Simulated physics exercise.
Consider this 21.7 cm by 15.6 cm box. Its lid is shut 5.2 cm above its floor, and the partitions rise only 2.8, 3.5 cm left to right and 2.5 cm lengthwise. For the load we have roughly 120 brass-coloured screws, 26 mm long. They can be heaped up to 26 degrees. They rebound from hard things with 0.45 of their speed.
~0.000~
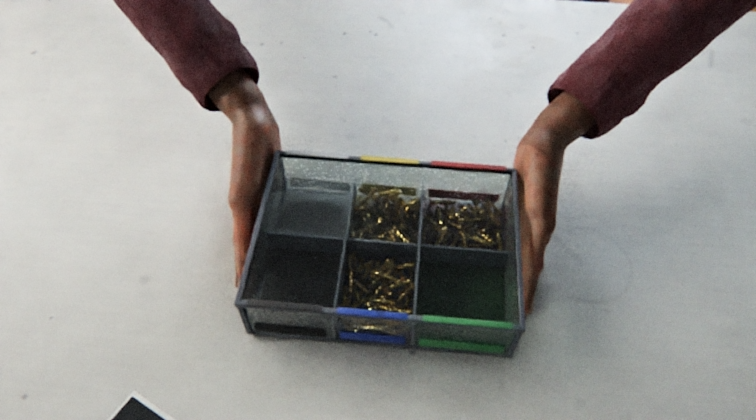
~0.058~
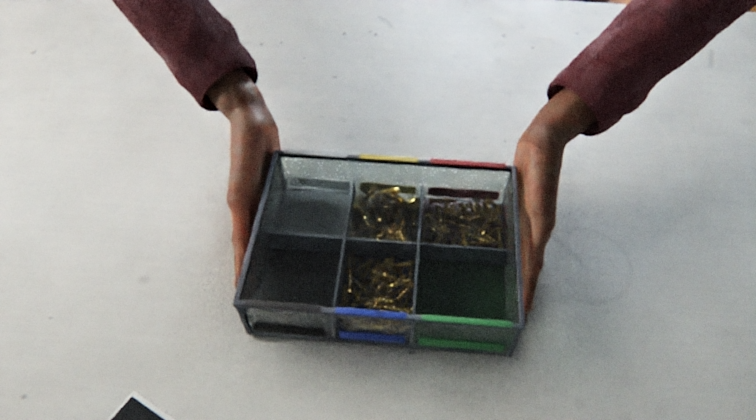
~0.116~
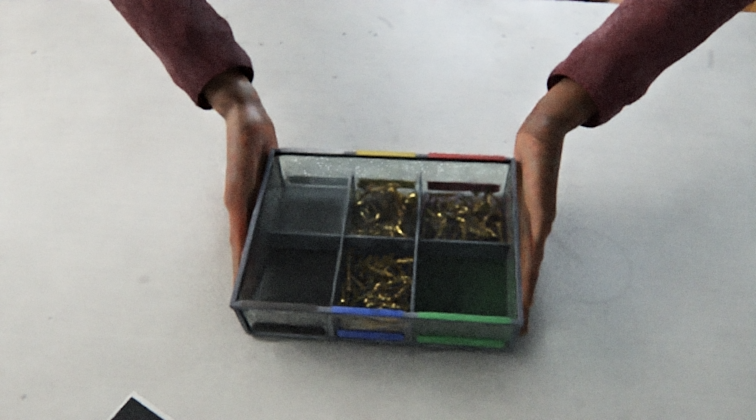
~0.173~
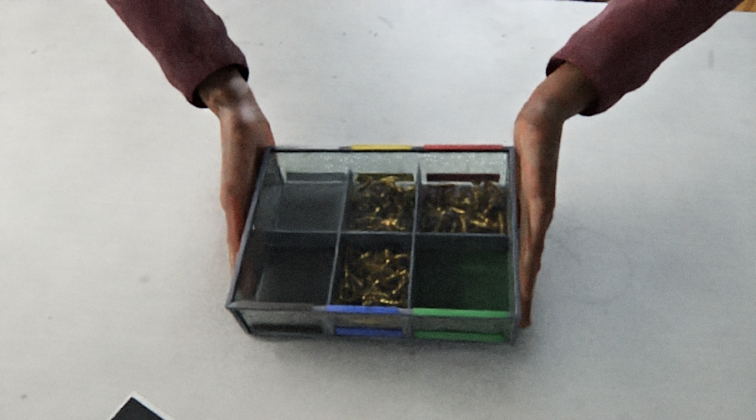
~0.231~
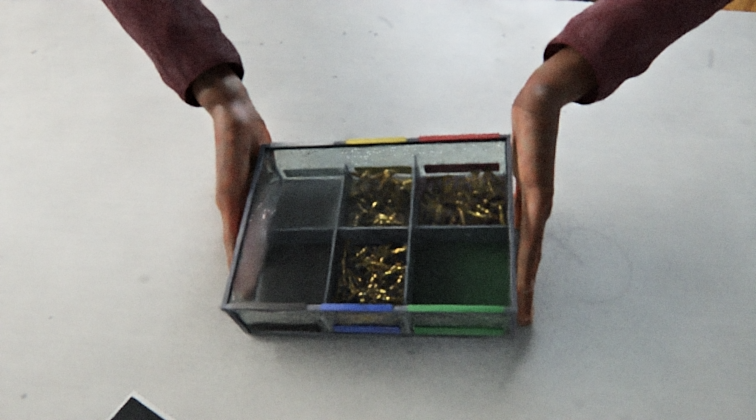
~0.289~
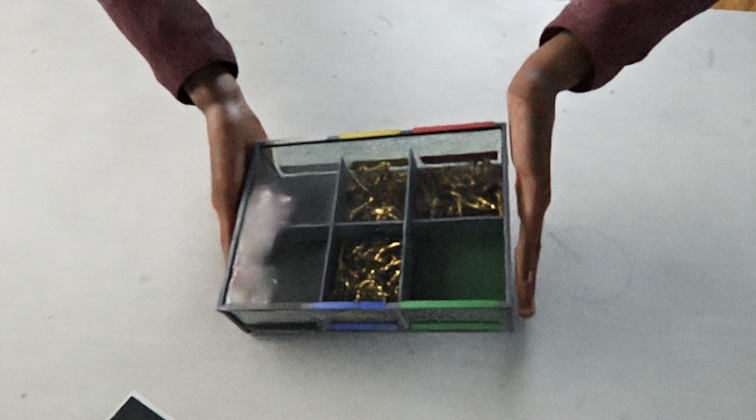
On a pale tabletop, two hands tilting a clear-lidded six-compartment box toward its left front corner, brass-coloured screws filling three sections.
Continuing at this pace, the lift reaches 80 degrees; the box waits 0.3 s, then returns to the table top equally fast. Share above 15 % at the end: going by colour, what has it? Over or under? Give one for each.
Red over; blue over; green under; yellow over; white under; black over.
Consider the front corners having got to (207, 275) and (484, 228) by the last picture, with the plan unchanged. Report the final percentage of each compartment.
Result - red: 25 %; blue: 25 %; green: 0 %; yellow: 25 %; white: 20 %; black: 5 %.
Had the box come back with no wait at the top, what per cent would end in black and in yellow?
Black 20; yellow 25.
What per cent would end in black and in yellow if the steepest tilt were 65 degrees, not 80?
Then black would hold 0 percent and yellow 30 percent.
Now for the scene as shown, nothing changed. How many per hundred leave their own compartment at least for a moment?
I'd put it at some 25 percent of the pieces.
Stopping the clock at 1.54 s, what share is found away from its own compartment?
At that time I'd say around 10 per cent.
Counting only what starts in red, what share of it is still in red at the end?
I'd put it at roughly 80 per cent.
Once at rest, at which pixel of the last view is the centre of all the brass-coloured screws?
Est. centre at rest: (360, 267) px.
Then, at 1.54 s, tilt 80 degrees; red 25 %, blue 35 %, yellow 30 %, black 5 %.
After 2.37 s, tilt 40 degrees; red 25 %, blue 30 %, yellow 20 %, black 20 %.
Then, at 3.22 s, tilt 0 degrees; red 25 %, blue 30 %, yellow 20 %, black 20 %.
By 3.5 s all is still; red 25 %, blue 30 %, green 0 %, yellow 20 %, white 0 %, black 20 %.
